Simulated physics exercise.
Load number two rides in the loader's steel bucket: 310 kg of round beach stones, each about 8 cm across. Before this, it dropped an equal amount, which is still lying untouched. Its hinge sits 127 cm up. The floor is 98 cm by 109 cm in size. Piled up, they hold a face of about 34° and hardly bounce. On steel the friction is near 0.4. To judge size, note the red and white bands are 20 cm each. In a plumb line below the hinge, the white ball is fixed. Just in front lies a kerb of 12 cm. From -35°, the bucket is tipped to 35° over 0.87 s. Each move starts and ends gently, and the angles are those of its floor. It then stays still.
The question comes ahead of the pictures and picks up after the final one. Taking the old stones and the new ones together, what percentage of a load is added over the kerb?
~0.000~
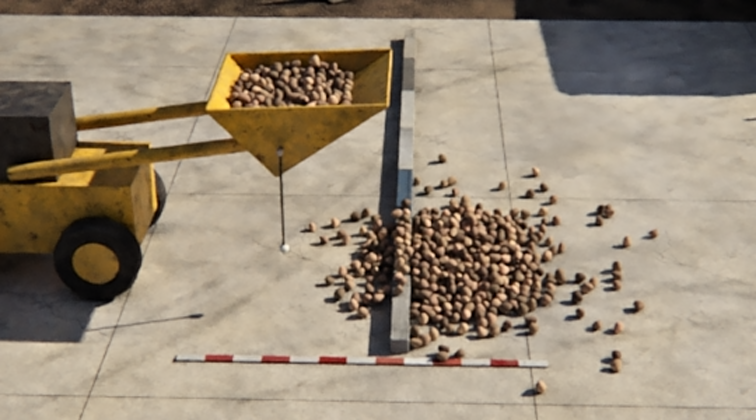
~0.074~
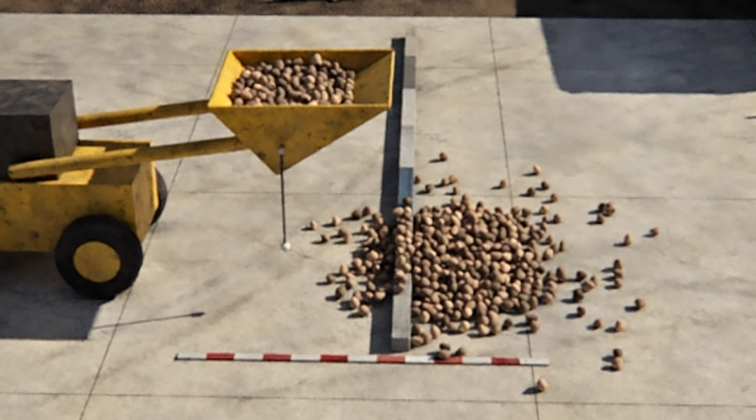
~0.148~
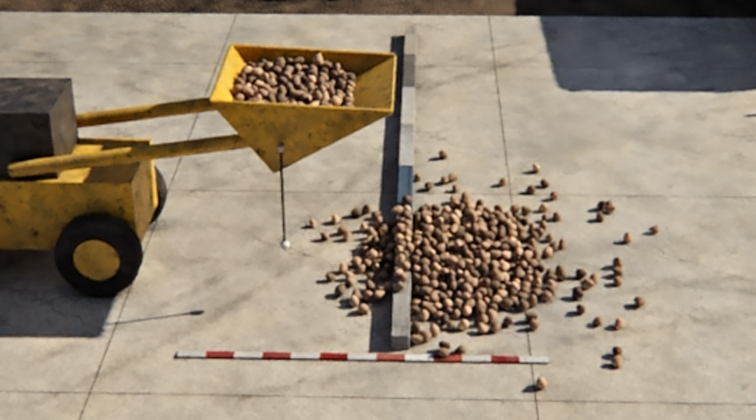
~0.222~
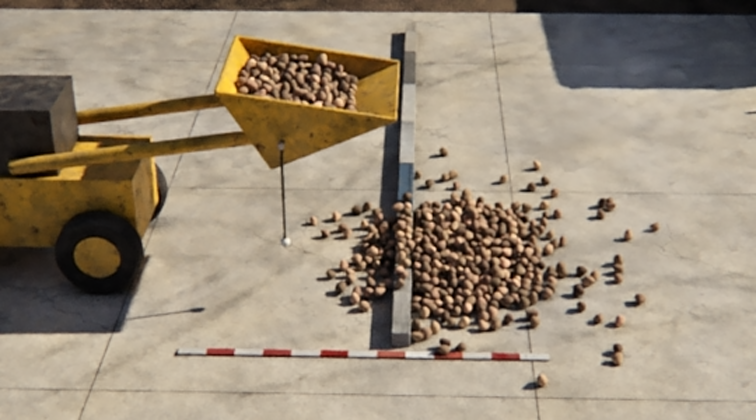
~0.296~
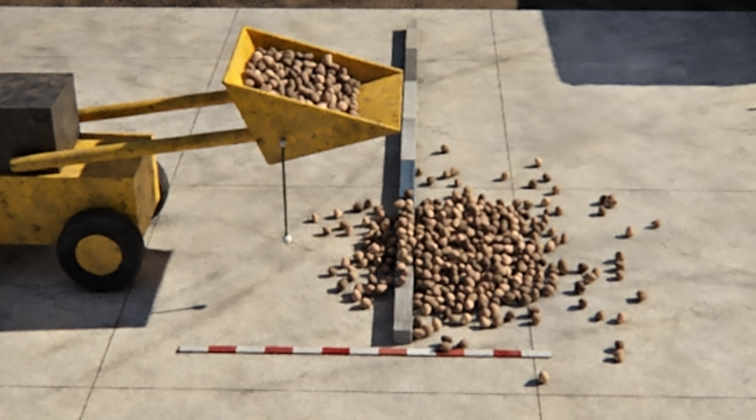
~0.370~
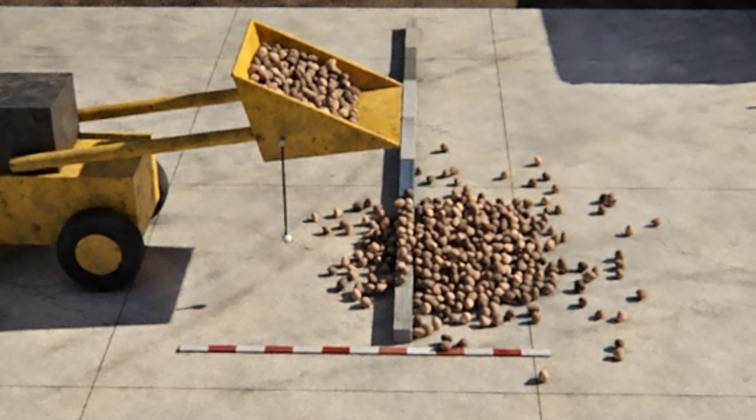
About 82 per cent.
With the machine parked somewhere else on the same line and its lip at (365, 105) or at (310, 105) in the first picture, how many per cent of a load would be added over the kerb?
First some 50, then 5 per cent.
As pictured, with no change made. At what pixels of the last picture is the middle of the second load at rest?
I'd say close to (443, 242).
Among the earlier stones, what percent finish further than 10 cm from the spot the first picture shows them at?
Estimate: 20 %, roughly.
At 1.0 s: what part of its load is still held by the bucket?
Still inside: Some 85 %.
After 0.6 s the floor is at 24°; in per cent of one load, 100 in the bucket, 15 on this side of the kerb, 85 over the kerb; the foremost stones are at (624, 231).
After 1.0 s the floor is at 35°; in per cent of one load, 84 in the bucket, 30 on this side of the kerb, 85 over the kerb; the foremost stones are at (624, 231).
After 1.3 s the floor is at 35°; in per cent of one load, 29 in the bucket, 48 on this side of the kerb, 123 over the kerb; the foremost stones are at (624, 231).
After 3.9 s the floor is at 35°; in per cent of one load, 0 in the bucket, 33 on this side of the kerb, 167 over the kerb; the foremost stones are at (631, 227). Net gain over the kerb, 82.
